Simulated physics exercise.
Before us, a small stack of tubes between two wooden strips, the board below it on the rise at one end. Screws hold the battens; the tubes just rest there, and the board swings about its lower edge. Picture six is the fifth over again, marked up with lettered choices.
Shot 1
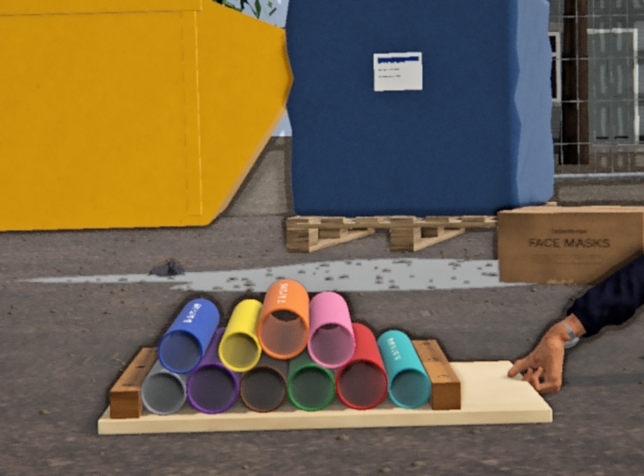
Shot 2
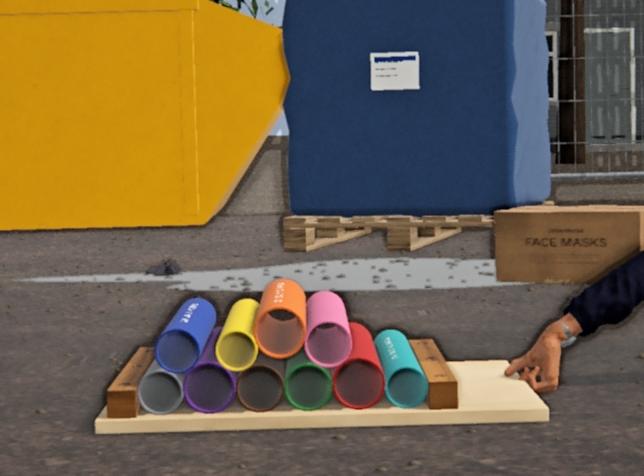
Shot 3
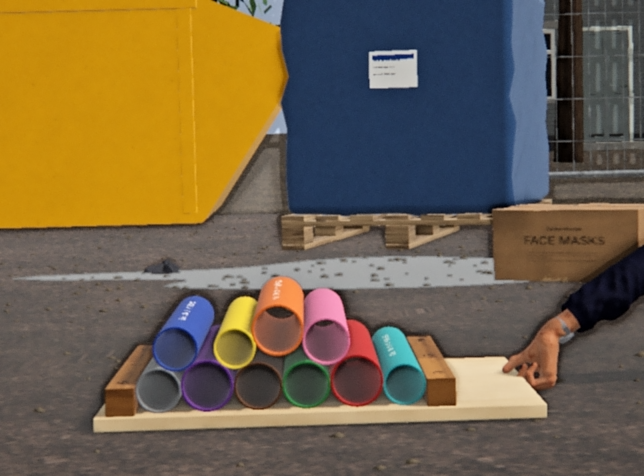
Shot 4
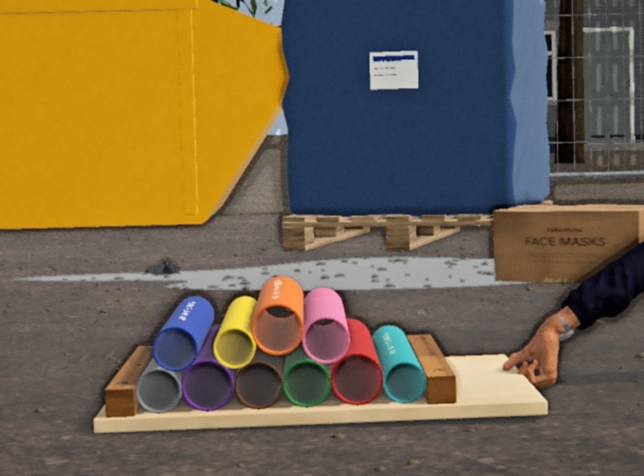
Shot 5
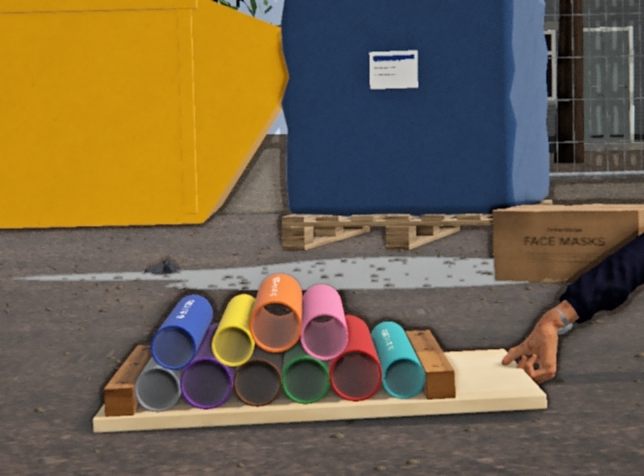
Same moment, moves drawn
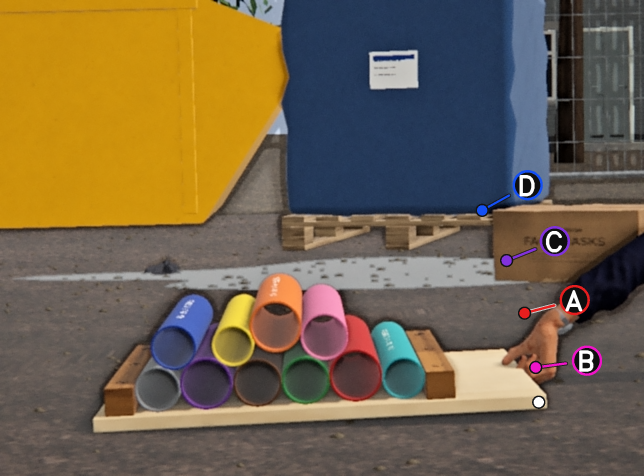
A pale board under a hand at its right end lies on grey tarmac, seen from the side, before a yellow container, a blue one on pallets and a cardboard box. Between two brown wooden strips, blue, yellow, orange and pink tubes rest on grey, purple, brown, green, red and turquoise ones. The view shifts very slightly, then the hand raises the board's right end a little, the stack barely shifting left.
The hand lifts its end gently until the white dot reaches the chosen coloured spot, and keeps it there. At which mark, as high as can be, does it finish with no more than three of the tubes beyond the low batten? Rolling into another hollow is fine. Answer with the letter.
C is the limit.
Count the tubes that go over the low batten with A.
It comes to none.
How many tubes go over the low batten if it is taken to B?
It comes to none.
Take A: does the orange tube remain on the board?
The orange tube: Yes.
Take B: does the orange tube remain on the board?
The orange tube: Yes.
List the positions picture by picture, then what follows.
Grey tube (164, 393); purple tube (212, 388); brown tube (263, 389), in the first frame.
Brown tube (260, 388); green tube (308, 388), in the second frame.
Board (318, 378); turquoise tube (405, 384); orange tube (278, 330); yellow tube (235, 348), in the third frame.
Board (318, 377); grey tube (159, 391); purple tube (207, 386), in the fourth frame.
Board (318, 374); grey tube (158, 389); purple tube (206, 384), in the fifth frame.
On the marked copy, A at (525, 313); B at (535, 368); C at (506, 260); D at (482, 210); the white dot at (539, 402).
Following C. Soon after the start, board at 14°.
Later, board at 20°.
In the end, board at 20°, none over the low batten.
As for the rest, A none over the low batten; B none over the low batten; D four over the low batten (yellow, pink, orange, blue).
